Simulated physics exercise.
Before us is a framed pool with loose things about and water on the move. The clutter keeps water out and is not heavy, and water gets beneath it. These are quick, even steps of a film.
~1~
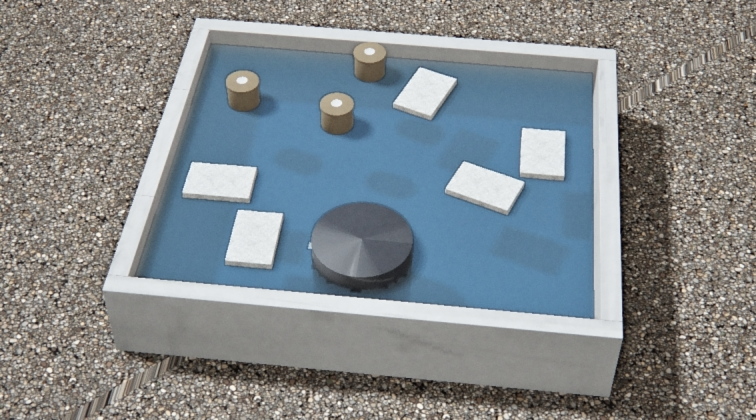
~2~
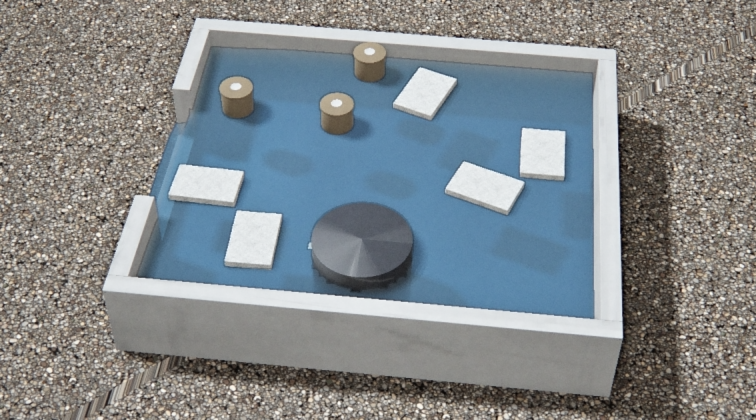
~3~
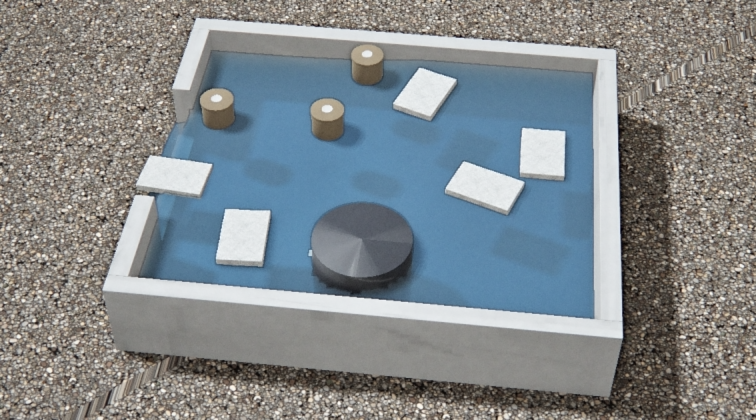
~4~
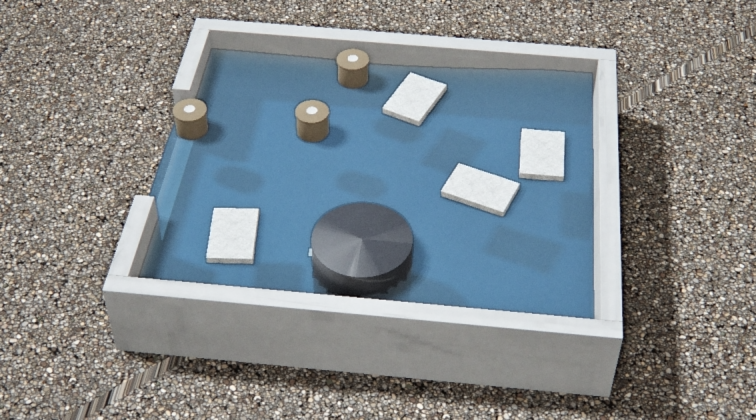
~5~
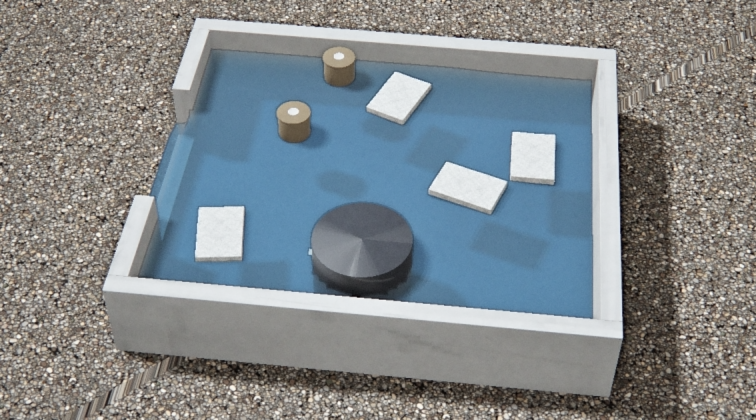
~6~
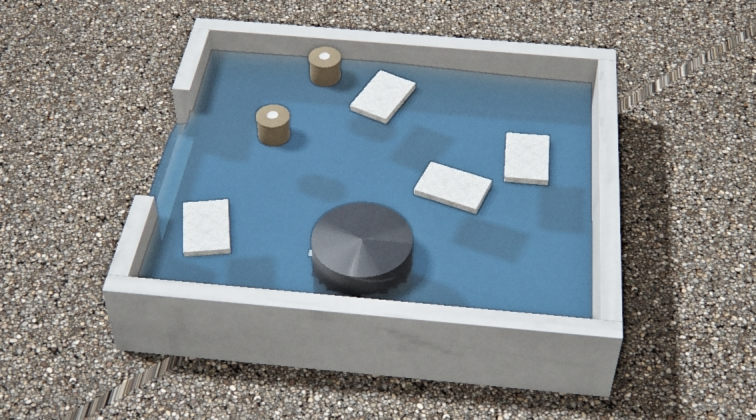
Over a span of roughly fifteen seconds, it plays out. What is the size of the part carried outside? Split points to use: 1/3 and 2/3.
2/3 or more.
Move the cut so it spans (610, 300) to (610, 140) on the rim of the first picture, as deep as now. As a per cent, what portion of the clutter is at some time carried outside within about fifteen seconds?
Roughly 60 %.
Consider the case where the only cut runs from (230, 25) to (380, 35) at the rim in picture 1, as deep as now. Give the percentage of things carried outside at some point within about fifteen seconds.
My estimate is some 80 percent.
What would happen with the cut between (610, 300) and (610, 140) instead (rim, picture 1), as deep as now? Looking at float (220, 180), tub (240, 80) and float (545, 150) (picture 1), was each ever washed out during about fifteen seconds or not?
The three give no escape, no escape and escape, in that order.
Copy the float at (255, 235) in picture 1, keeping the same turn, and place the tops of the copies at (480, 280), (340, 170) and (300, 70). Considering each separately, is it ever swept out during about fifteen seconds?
Okay, one at a time: Does not get out, next gets out, last gets out.
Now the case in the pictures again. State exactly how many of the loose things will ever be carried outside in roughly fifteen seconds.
Total: 7.
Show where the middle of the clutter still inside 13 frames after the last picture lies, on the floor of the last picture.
It comes out somewhere near (336, 169).
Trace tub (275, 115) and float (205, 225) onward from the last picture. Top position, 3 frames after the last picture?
They end up close to (211, 129) and close to (168, 201).
A moment on, 2 of 8 are out; 6 afloat.
Next, 4 of 8 are out; 4 afloat.
Later, 6 of 8 are out; 2 afloat.
In the end, 7 of 8 are out; 1 afloat.
